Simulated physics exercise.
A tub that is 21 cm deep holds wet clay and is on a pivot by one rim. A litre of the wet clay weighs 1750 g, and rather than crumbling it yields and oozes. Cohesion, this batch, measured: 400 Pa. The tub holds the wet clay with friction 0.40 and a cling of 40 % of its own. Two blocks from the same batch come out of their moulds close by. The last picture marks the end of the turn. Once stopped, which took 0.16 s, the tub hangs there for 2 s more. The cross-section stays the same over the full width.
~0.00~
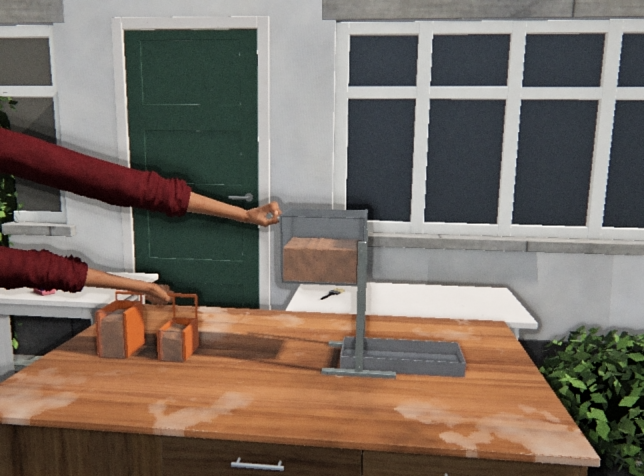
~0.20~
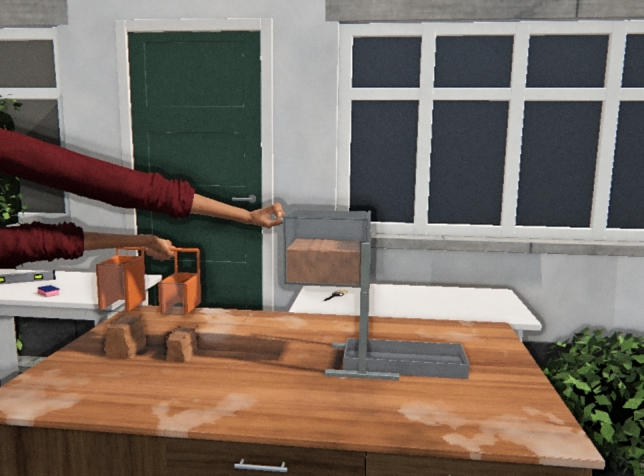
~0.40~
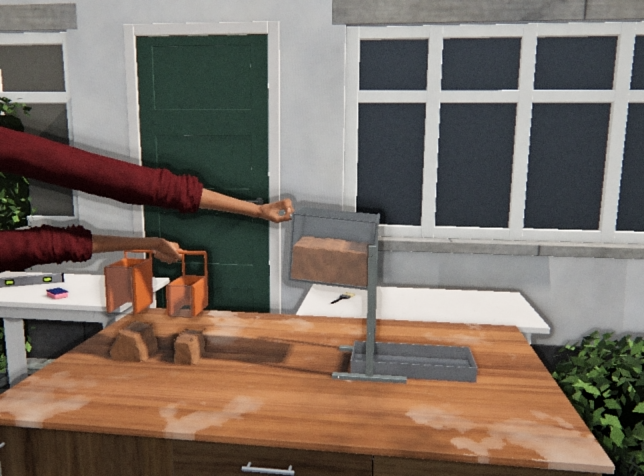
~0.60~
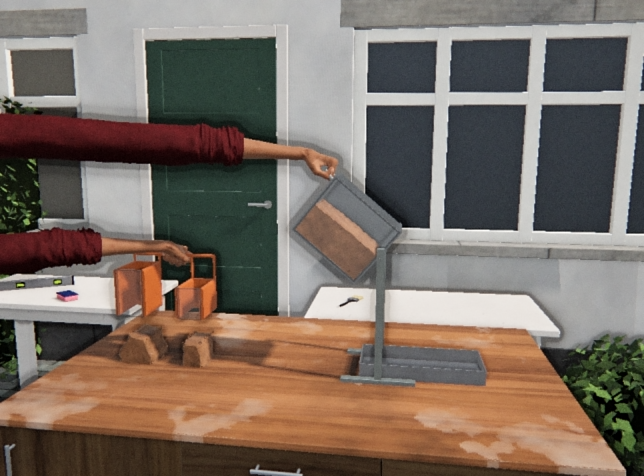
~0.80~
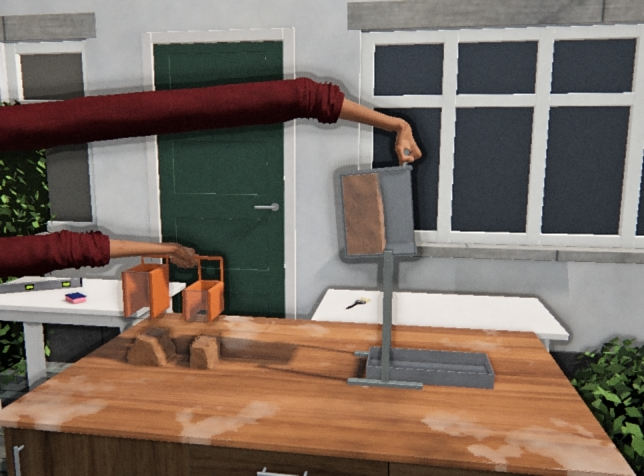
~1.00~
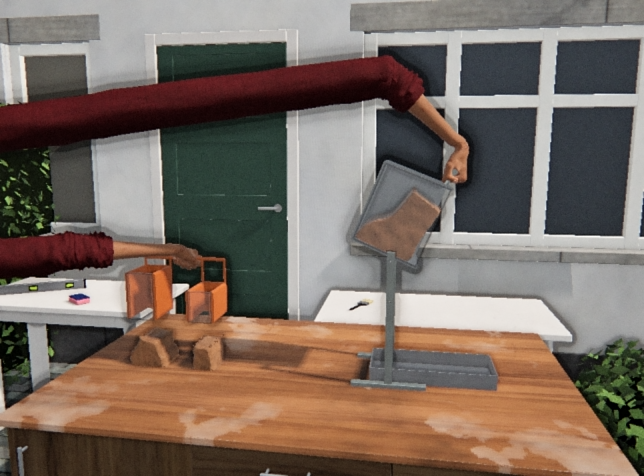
In this clip, a left hand lifts two orange moulds off brown clay blocks on a wooden table, the left block slumping slightly, then another hand rotates a grey tub clockwise on its stand, and the clay inside shifts.
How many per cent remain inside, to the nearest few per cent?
Roughly 0 per cent remains inside.
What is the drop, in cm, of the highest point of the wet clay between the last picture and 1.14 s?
I reckon it's close to 12 cm.
After 1.14 s, the tub is at 112 degrees and holds 40 %.
After 1.31 s, the tub is at 112 degrees and holds 27 %.
After 1.48 s, the tub is at 112 degrees and holds 16 %.
After 1.65 s, the tub is at 112 degrees and holds 8 %.
After 3.00 s, the tub is at 112 degrees and holds 0 %.
